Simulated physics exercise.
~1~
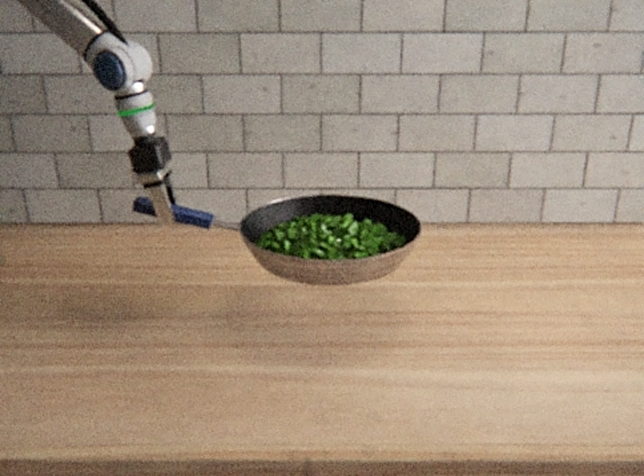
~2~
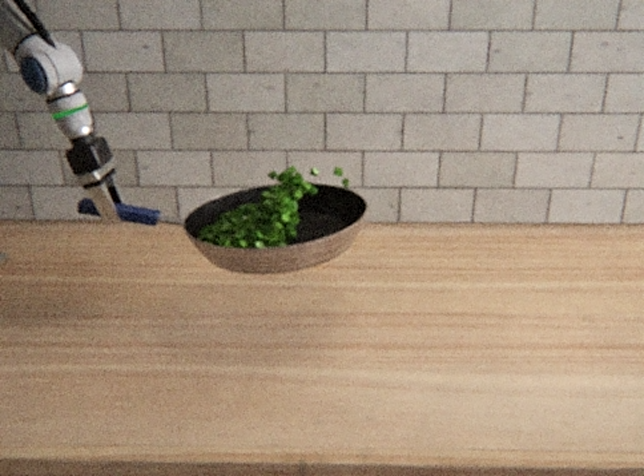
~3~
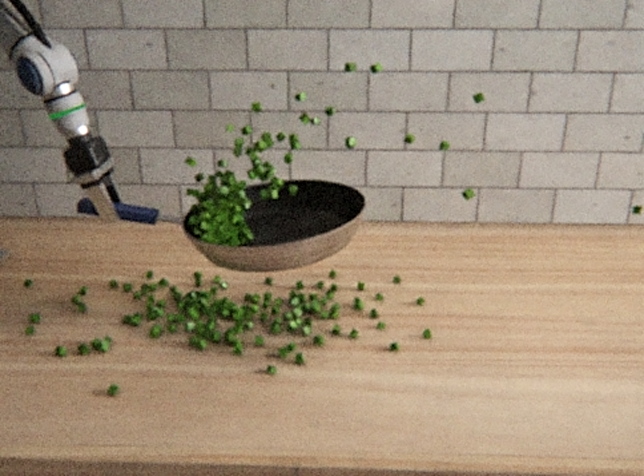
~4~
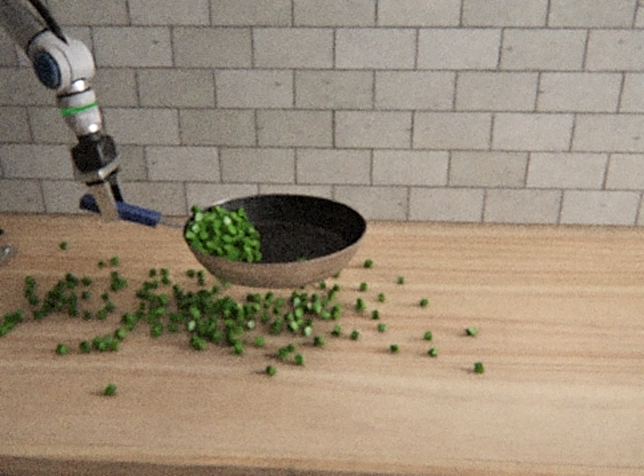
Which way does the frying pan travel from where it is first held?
The frying pan moves to the left, carried by the robot arm that grips its handle.
